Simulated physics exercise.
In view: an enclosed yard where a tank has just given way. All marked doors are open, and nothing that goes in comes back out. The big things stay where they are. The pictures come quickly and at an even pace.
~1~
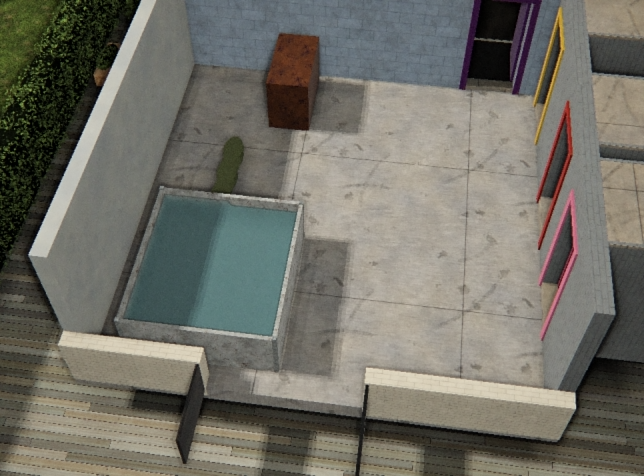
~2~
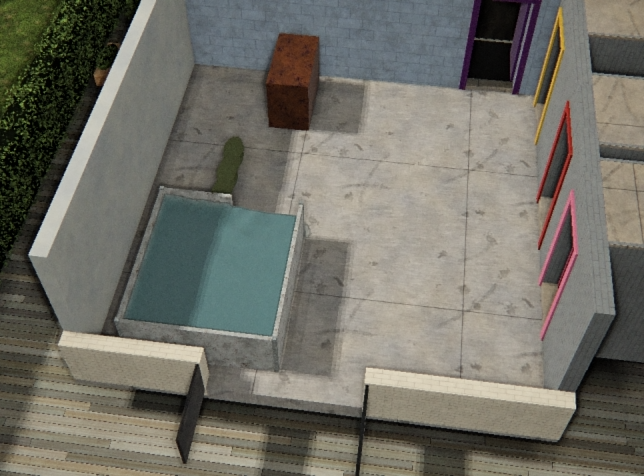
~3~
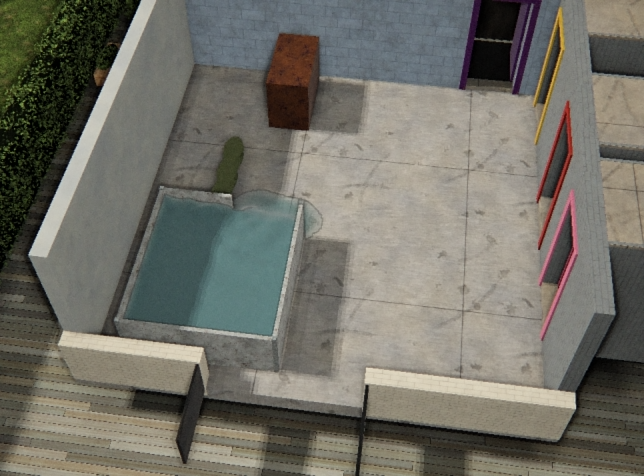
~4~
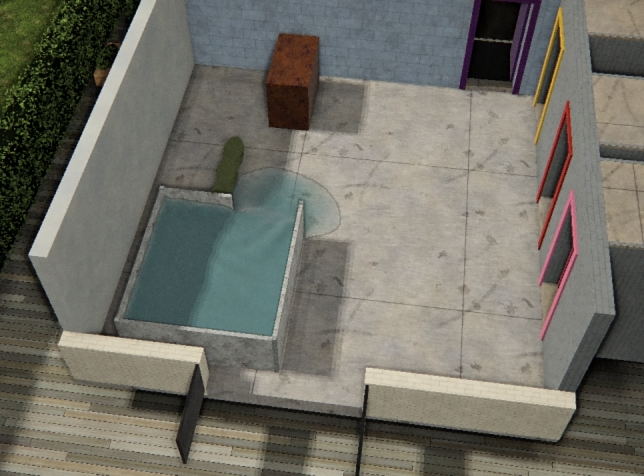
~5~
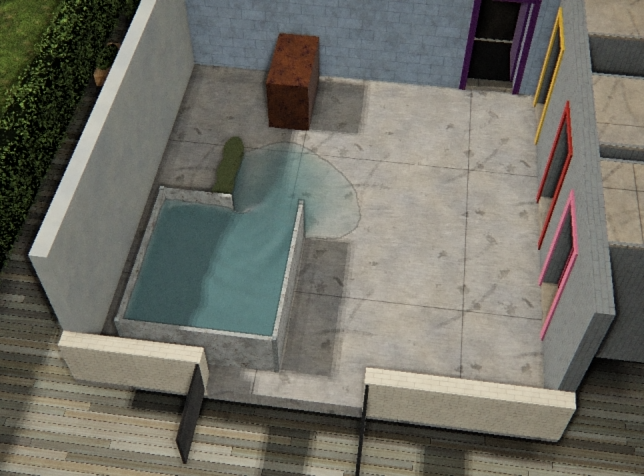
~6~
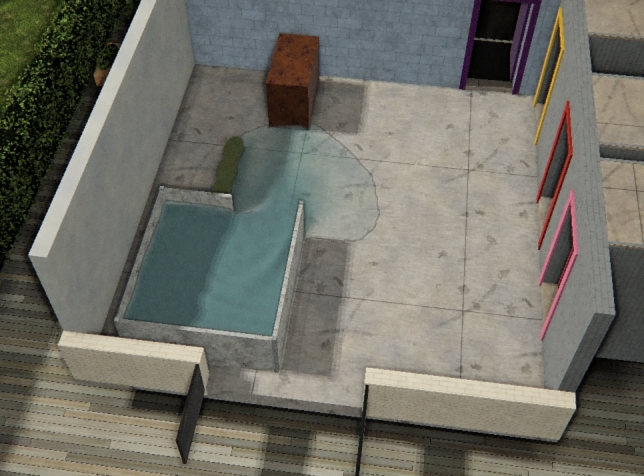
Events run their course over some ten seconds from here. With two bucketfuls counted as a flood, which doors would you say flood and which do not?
I would say the purple door floods; the red door does not; the pink door does not; the yellow door floods.
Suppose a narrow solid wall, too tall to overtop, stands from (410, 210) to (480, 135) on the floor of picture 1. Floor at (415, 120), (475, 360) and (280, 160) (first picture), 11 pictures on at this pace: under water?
Taking the three spots in turn, they are inundated, unwetted and inundated.
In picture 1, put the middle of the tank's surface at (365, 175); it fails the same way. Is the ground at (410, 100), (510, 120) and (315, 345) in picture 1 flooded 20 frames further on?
Soaked, soaked, parched.
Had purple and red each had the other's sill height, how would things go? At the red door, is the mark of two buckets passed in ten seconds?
Then red stays within the limit.
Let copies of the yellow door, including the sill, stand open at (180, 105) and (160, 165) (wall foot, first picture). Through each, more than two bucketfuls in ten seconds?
Going in order, the first one exceeds it and the second one stays short.
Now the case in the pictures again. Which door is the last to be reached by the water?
My answer: The pink one.
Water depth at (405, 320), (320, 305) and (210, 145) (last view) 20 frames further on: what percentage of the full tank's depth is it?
Respectively 0, 0 and 2 per cent.
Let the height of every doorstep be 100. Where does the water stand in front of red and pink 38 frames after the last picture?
Roughly 30 per cent, then 40 per cent.
A moment on, water covers 30 % of the floor; the purple door not reached, the red door not reached, the pink door not reached, the yellow door not reached.
Next, water covers 45 % of the floor; the purple door wet at the sill, nothing in, the red door not reached, the pink door not reached, the yellow door not reached.
Then, water covers 55 % of the floor; the purple door over two buckets in, the red door wet at the sill, nothing in, the pink door not reached, the yellow door over two buckets in.
Later, water covers 80 % of the floor; the purple door far over two buckets in, the red door wet at the sill, nothing in, the pink door wet at the sill, nothing in, the yellow door far over two buckets in.
In the end, water covers 95 % of the floor; the purple door far over two buckets in, the red door wet at the sill, nothing in, the pink door wet at the sill, nothing in, the yellow door far over two buckets in.
